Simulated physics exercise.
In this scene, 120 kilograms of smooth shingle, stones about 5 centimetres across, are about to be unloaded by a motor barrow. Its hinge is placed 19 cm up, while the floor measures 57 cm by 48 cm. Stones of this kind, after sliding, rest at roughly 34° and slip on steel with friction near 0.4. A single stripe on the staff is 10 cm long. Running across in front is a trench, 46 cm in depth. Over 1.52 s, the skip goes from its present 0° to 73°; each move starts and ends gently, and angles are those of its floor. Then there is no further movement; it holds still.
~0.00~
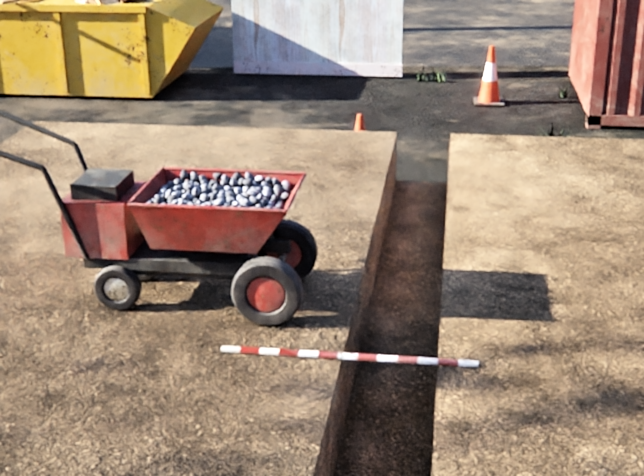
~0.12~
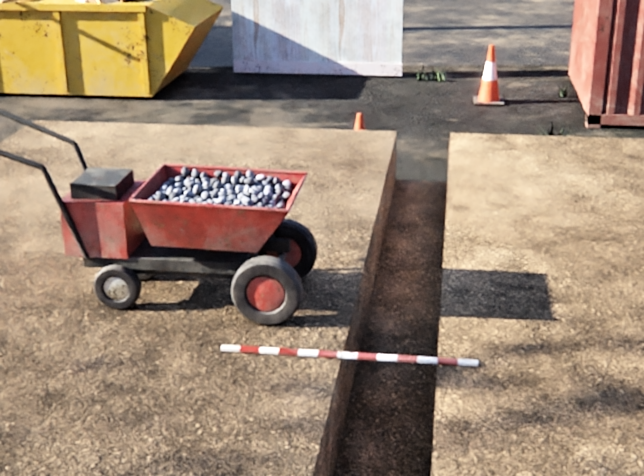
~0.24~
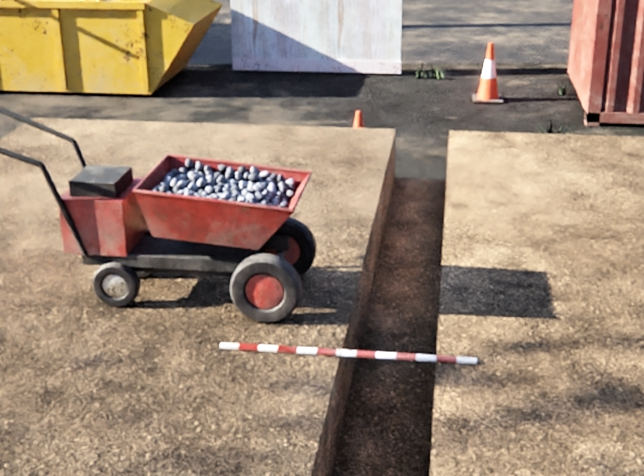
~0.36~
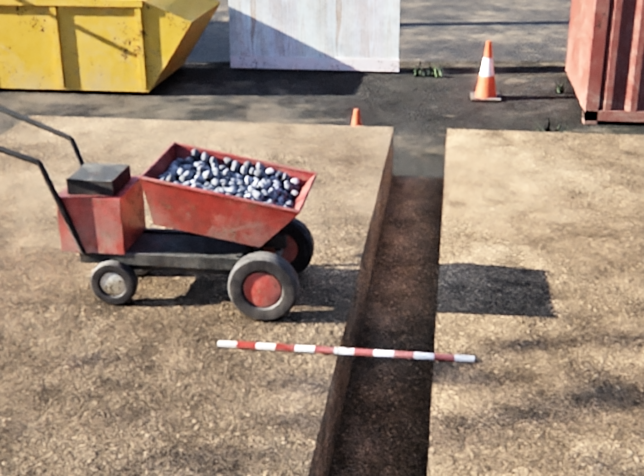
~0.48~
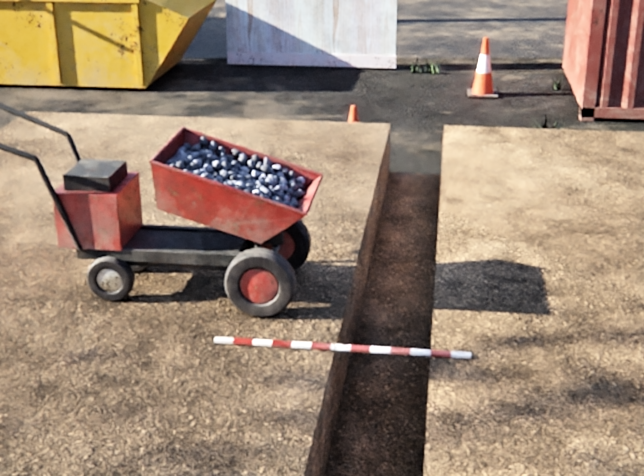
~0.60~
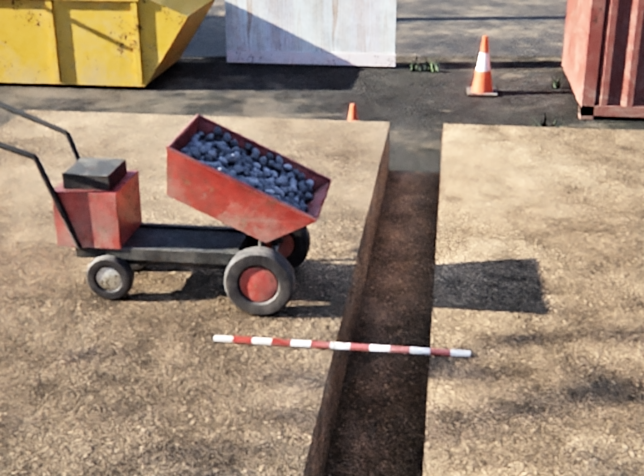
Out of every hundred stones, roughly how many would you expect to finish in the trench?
Close to 100 in every hundred.
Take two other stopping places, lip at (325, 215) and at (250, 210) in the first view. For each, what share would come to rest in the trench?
About 65 and 95 per cent.
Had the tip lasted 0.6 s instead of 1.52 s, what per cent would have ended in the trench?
With that change, it comes to around 85 per cent.
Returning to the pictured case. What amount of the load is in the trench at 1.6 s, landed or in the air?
By that point it's something like 60 in a hundred.
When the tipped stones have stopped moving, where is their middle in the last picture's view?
Roughly (397, 361), I'd say.
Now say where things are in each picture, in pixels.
Lip at (287, 211), floor tilted 0°, highest stones at (227, 178), in the first picture.
Lip at (289, 211), floor tilted 1°, highest stones at (214, 177); the stones move at 0.2 m/s on average, in the second picture.
The skip is at 5°, its lip at (293, 211); the top of the load is at (199, 172); the stones move at 0.3 m/s on average, in the third picture.
The skip is at 10°, its lip at (299, 212); the top of the load is at (190, 164); the stones move at 0.5 m/s on average, in the fourth picture.
The skip is at 17°, its lip at (306, 214); the top of the load is at (192, 150); the stones move at 0.5 m/s on average, in the fifth picture.
Lip at (316, 220), floor tilted 25°, highest stones at (199, 141); the stones move at 0.6 m/s on average, in the sixth picture.
After 1.1 s the floor is at 62°; 97 % in the skip, 3 % in the trench; the foremost stones are at (374, 263).
After 1.6 s the floor is at 73°; 37 % in the skip, 62 % in the trench; the foremost stones are at (430, 352).
After 2.0 s the floor is at 73°; 12 % in the skip, 88 % in the trench; the foremost stones are at (436, 339).
After 3.9 s the floor is at 73°; 0 % in the skip, 100 % in the trench; the foremost stones are at (437, 347).
